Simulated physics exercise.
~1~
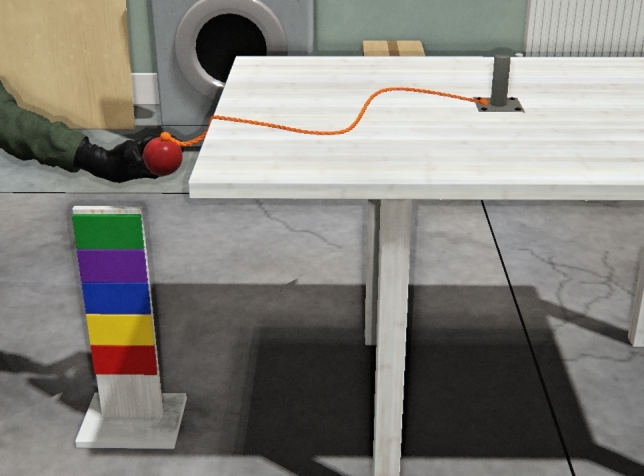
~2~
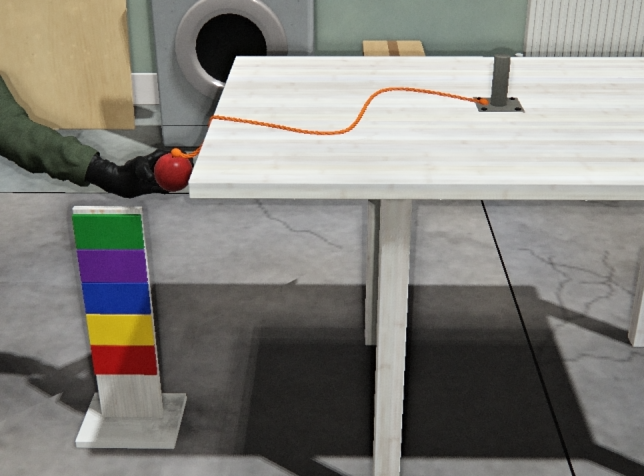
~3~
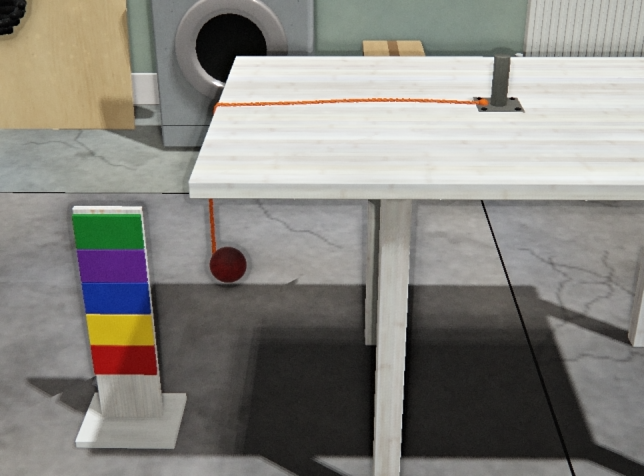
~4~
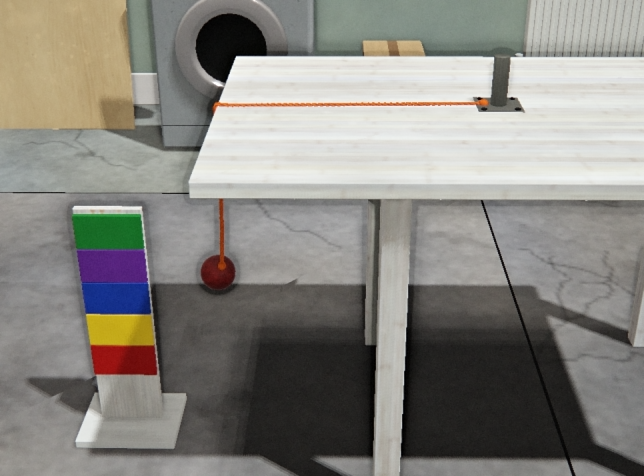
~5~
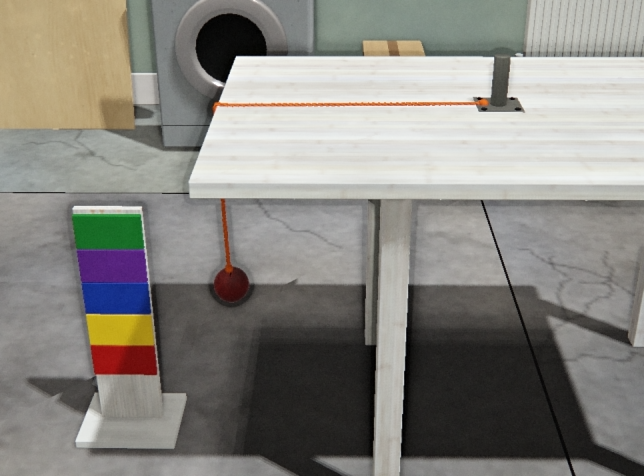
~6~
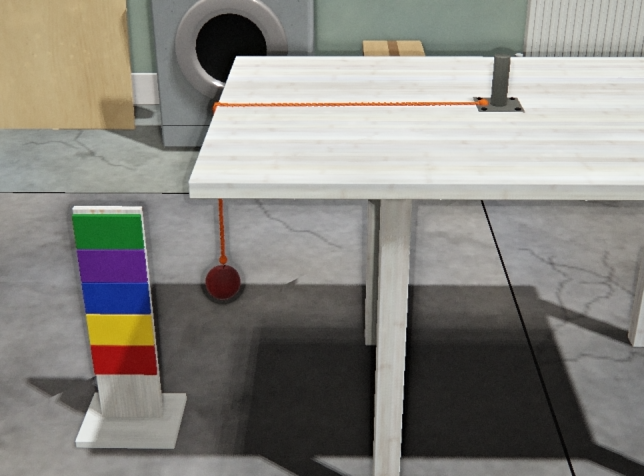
Red ball on an orange cord slipping from a gloved hand, dropping past the table edge and hanging level with the blue band.
